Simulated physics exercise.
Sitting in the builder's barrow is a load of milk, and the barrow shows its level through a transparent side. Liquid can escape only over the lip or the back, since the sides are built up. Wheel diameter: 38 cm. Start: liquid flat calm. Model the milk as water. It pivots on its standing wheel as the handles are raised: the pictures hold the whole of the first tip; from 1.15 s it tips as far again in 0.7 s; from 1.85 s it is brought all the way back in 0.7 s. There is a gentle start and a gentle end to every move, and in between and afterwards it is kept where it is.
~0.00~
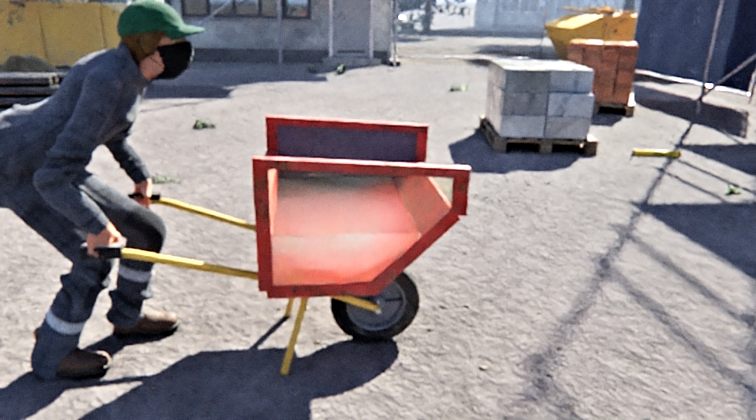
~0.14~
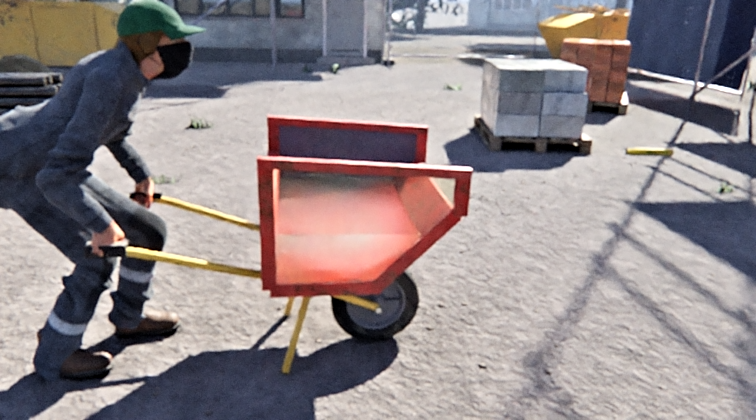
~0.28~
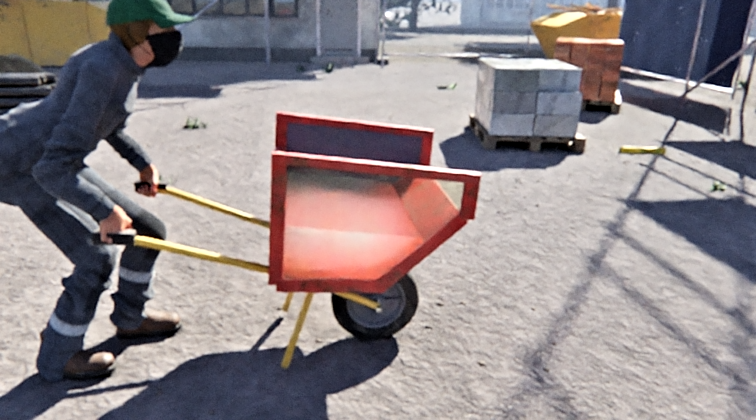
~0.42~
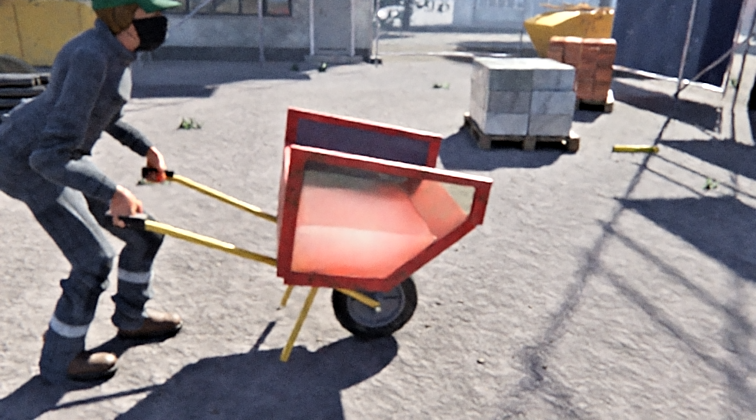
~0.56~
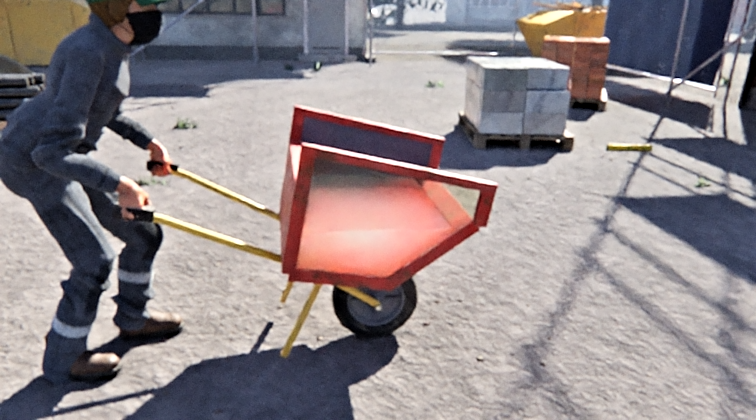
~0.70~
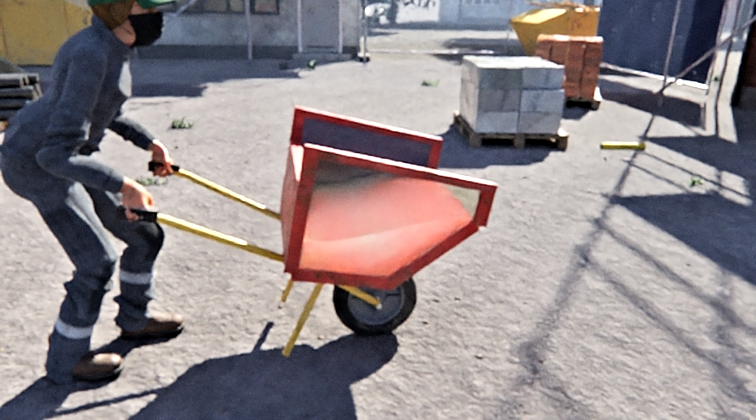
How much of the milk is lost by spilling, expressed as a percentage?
It loses around 45 percent.
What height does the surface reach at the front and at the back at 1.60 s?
Front level 18 cm, back level 14 cm.
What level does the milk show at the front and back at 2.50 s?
Level: ~ 12 cm in front; 16 cm behind.
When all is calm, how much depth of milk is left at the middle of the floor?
Roughly 6 cm.
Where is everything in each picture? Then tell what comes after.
In the first frame, the surface is at (364, 234) near the front wall; the surface is at (282, 236) near the back wall; the lip is at (451, 208); the front is on the right.
In the second frame, the surface is at (366, 235) near the front wall; the surface is at (285, 235) near the back wall.
In the third frame, the surface is at (374, 234) near the front wall; the surface is at (295, 228) near the back wall; the barrow is tilted 4° forwards.
In the fourth frame, the surface is at (384, 233) near the front wall; the surface is at (306, 226) near the back wall; the barrow is tilted 8° forwards.
In the fifth frame, the surface is at (390, 230) near the front wall; the surface is at (311, 235) near the back wall; the barrow is tilted 10° forwards.
In the sixth frame, the surface is at (391, 230) near the front wall; the surface is at (312, 242) near the back wall; the barrow is tilted 10° forwards; the lip is at (473, 219).
After 1.60 s the barrow is at 18° forwards, the surface stands 13 cm at the back and 17 cm at the front; 6 per cent is out, over the front.
After 2.50 s the surface stands 17 cm at the back and 11 cm at the front; 38 per cent is out, over the front.
After 3.35 s the surface stands 5 cm at the back and 11 cm at the front; 44 per cent is out, over the front.
After 5.43 s 45 per cent is out, over the front, 23 of 51 litres.
